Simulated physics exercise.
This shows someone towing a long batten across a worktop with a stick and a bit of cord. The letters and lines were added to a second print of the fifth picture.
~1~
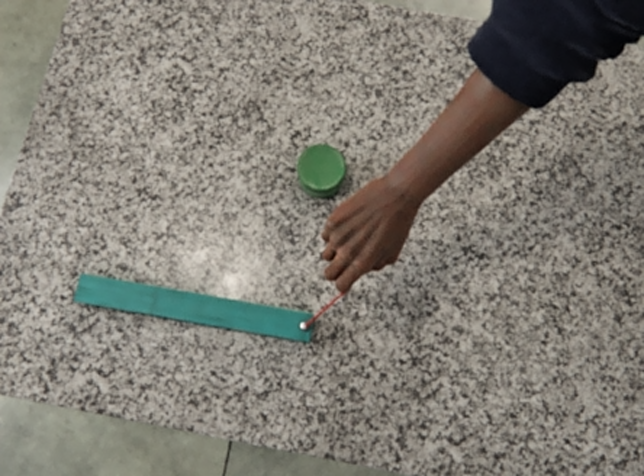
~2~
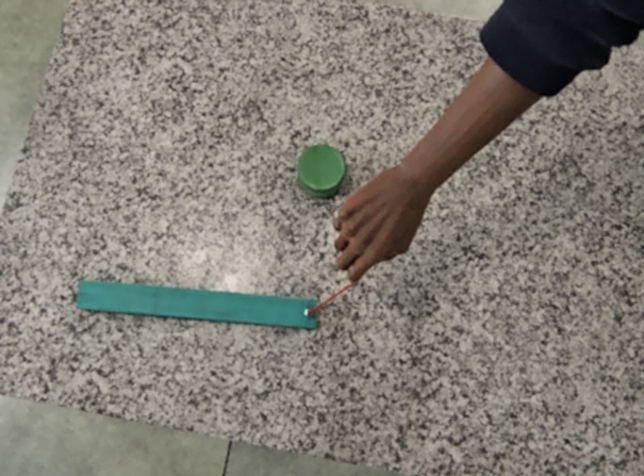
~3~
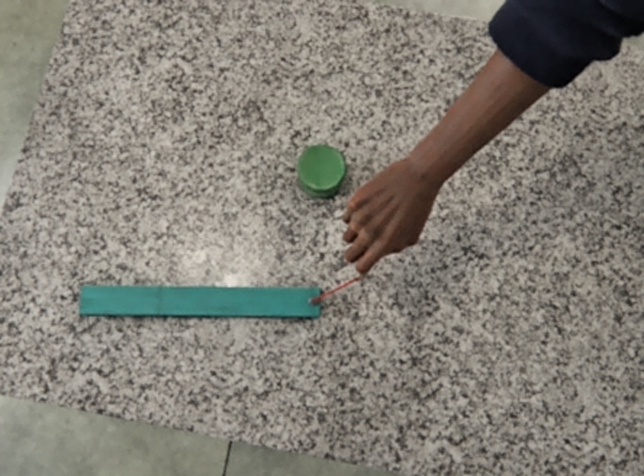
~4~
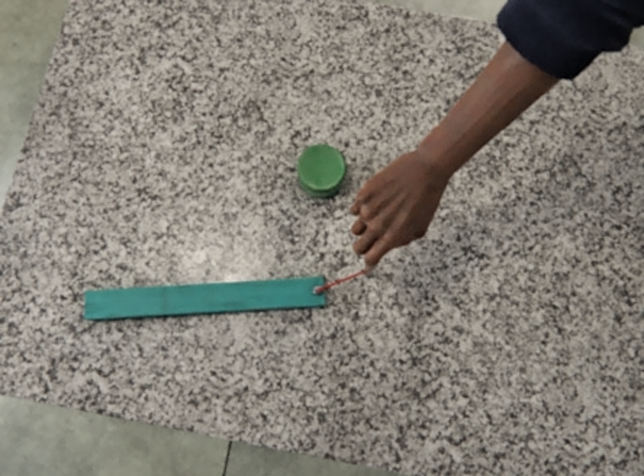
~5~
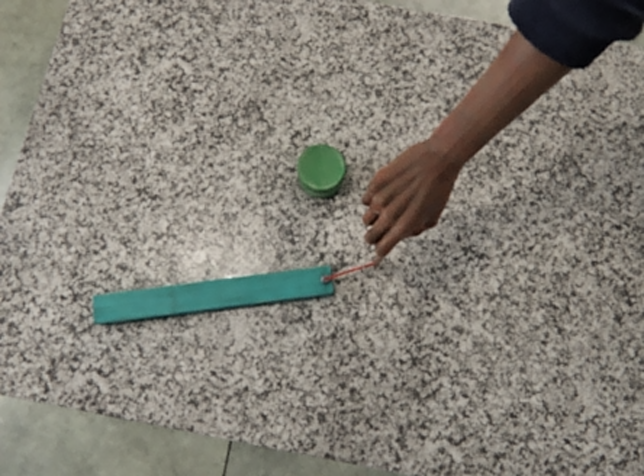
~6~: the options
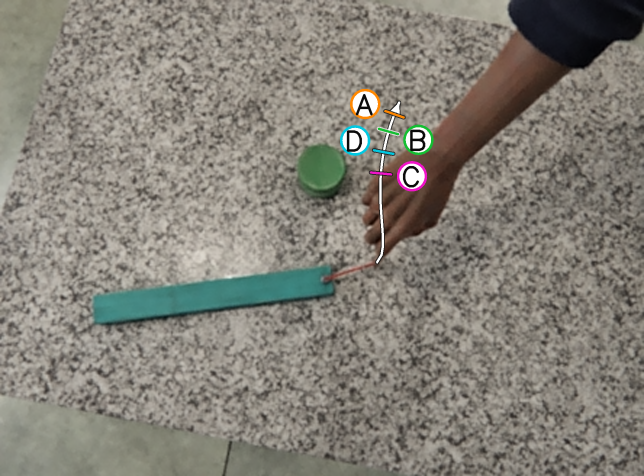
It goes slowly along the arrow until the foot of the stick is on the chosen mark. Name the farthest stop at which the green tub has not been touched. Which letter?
Mark C.
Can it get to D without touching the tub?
For that mark, no.
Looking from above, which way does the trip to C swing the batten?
For that mark, anticlockwise.
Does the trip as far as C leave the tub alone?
Yes.
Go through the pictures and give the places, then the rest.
In the first frame, turquoise batten (193, 307); green tub (321, 172).
In the second frame, turquoise batten (196, 304); green tub (321, 172).
In the third frame, turquoise batten (200, 301); green tub (321, 172).
In the fourth frame, turquoise batten (205, 298); green tub (321, 172).
In the fifth frame, turquoise batten (213, 294); green tub (321, 172).
On the copy, A at (395, 114); B at (388, 132); C at (381, 174); D at (384, 152); the route from (377, 262) via (380, 179) to (399, 102).
On C. First, foot of the stick (382, 233), middle of the batten (228, 288).
Then, foot of the stick (380, 202), middle of the batten (238, 278).
Finally, foot of the stick (380, 174), middle of the batten (249, 266); nothing has been touched.
By contrast, A is too far, the tub has been hit; B is too far, the tub has been hit; D is too far, the tub has been hit.
